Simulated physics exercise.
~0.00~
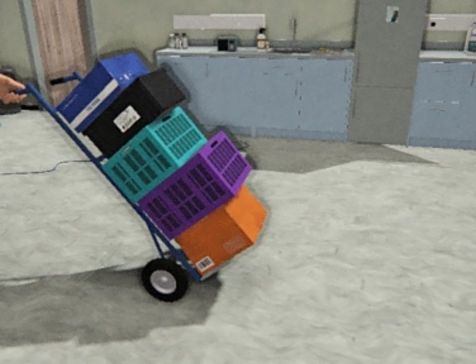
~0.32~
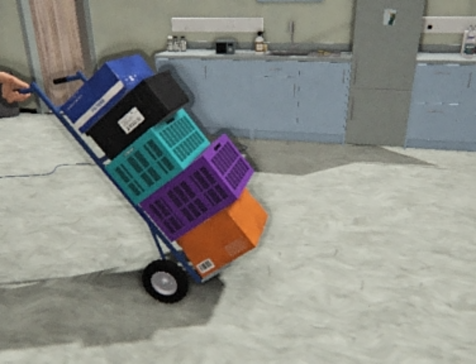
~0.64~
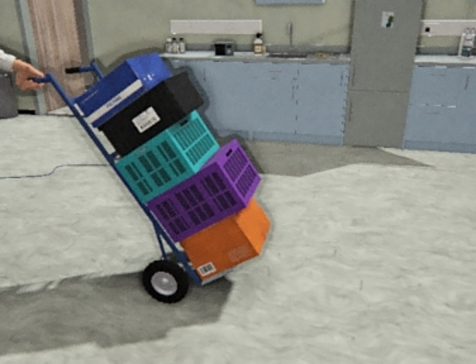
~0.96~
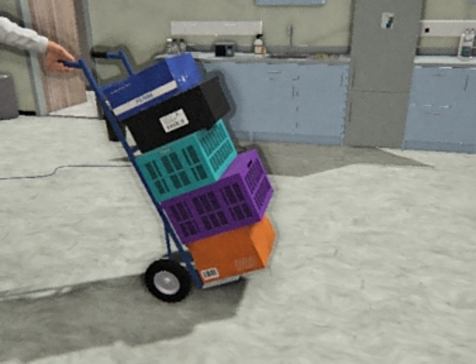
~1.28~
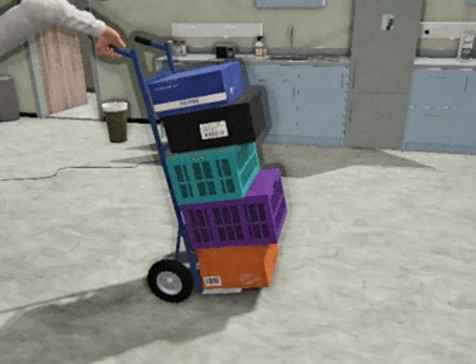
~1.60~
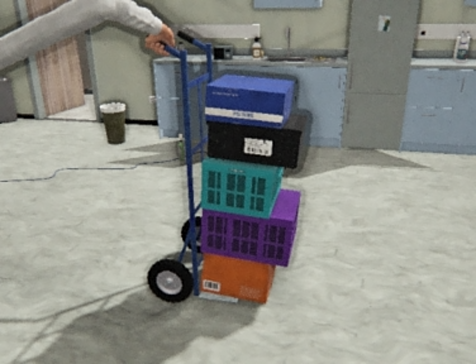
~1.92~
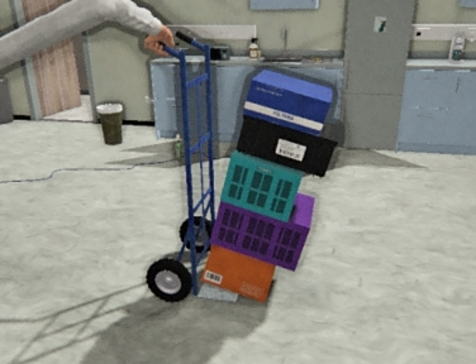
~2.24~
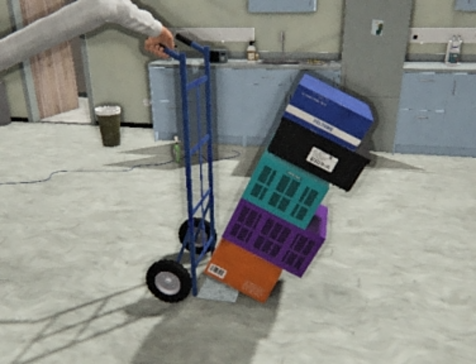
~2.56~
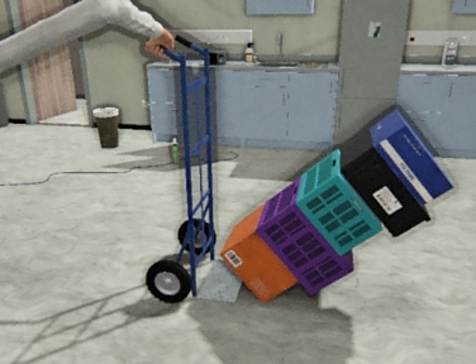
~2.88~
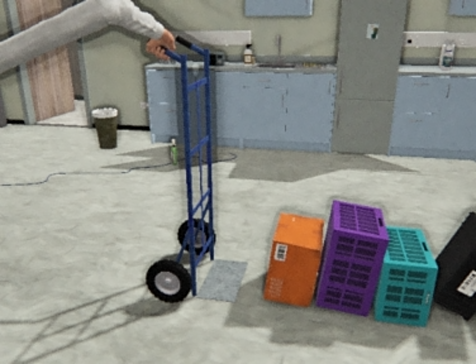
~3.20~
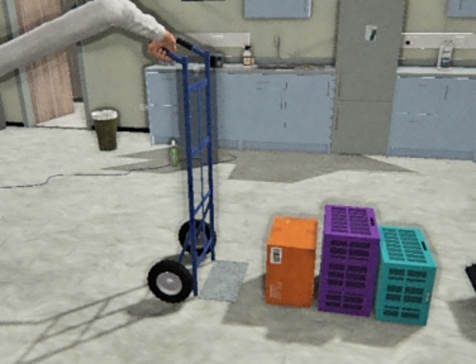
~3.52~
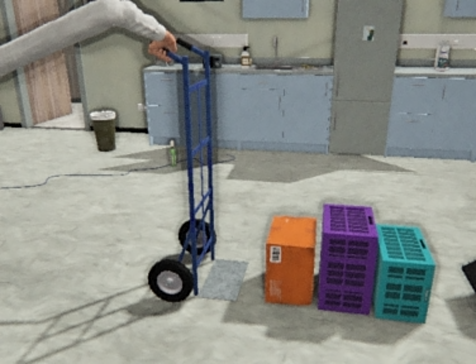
Hand tipping a loaded blue hand truck upright, its five stacked boxes and crates toppling right and landing on the floor.
